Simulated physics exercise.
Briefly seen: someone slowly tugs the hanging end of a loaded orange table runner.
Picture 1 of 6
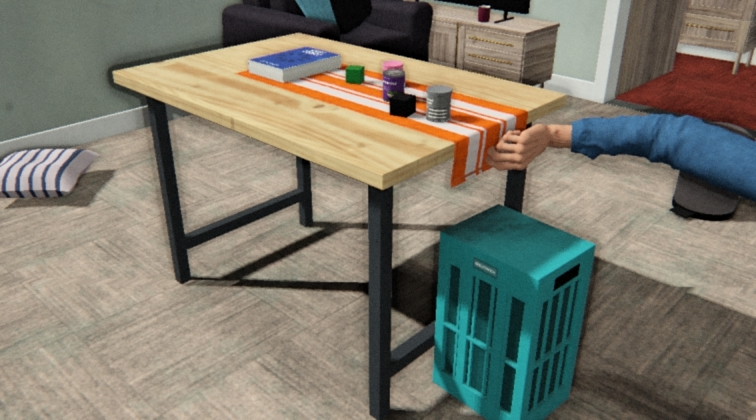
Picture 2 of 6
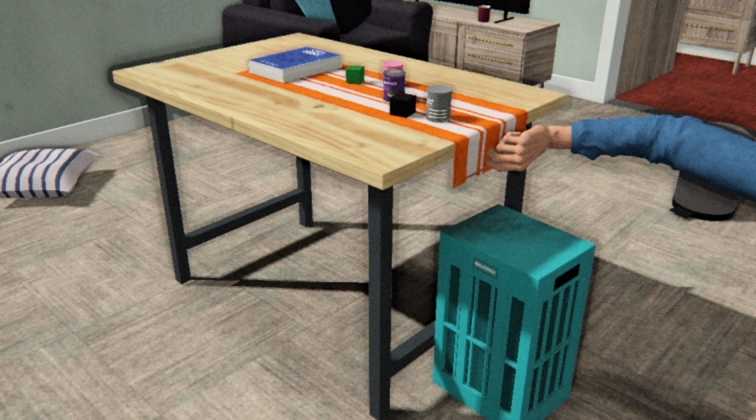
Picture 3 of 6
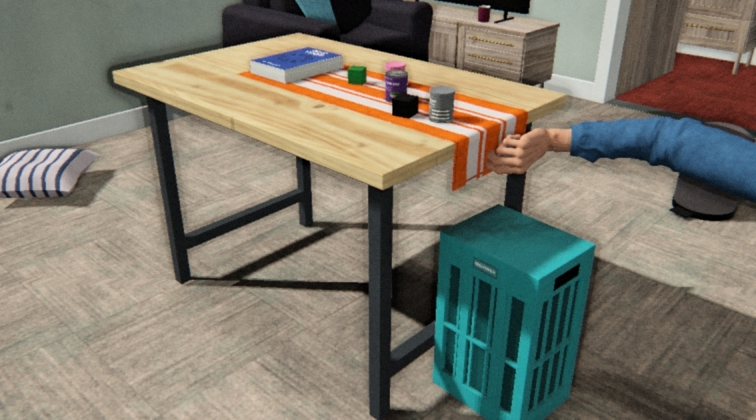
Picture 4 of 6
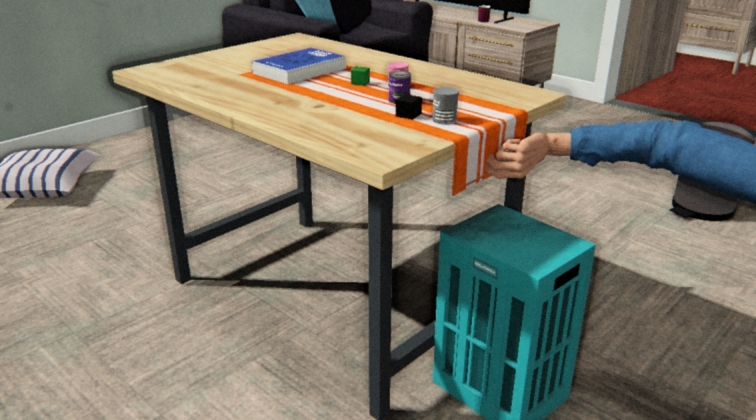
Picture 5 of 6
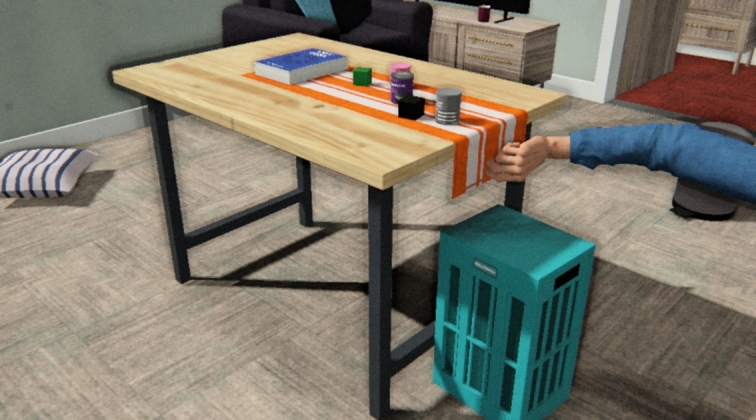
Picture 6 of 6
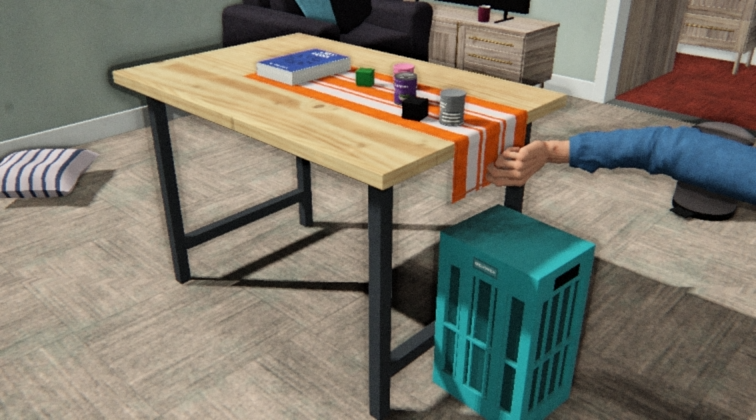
In a living room, an orange and white striped runner lies across a wooden table with a blue book, a green cube, small cans and a black cube on it, above a teal crate. A hand at the right slowly pulls its hanging end downward, and the objects shift slightly toward the hand.
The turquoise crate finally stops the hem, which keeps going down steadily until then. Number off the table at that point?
Going over the edge will be one of them.
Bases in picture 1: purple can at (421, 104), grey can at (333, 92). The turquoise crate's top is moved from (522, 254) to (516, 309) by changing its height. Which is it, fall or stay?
So the purple can leaves, and the grey can stays there.
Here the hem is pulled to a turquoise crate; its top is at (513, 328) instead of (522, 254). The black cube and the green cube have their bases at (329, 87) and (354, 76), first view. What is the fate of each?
The black cube stays aboard, and the green cube stays aboard.
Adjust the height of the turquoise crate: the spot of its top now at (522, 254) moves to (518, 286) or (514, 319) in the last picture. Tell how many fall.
The first gives 2, the second 3.
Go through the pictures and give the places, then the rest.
The first picture shows hem (451, 187); grey can (440, 89); black cube (403, 96); purple can (394, 72); pink pot (393, 63); green cube (355, 67); top of the crate (522, 254).
The second picture shows hem (453, 189); grey can (440, 89).
The third picture shows hem (452, 191); black cube (406, 97).
The fourth picture shows hem (452, 196); purple can (400, 74); top of the crate (522, 254).
The fifth picture shows hem (452, 199); pink pot (401, 65).
The sixth picture shows hem (452, 204); grey can (453, 92); black cube (415, 100); purple can (406, 75); pink pot (404, 66); green cube (365, 70).
A little later, hem near (487, 211); all still up.
Next, hem on the crate; grey can gone.
When it is over, hem on the crate; grey can gone. The count of fallen things is one.
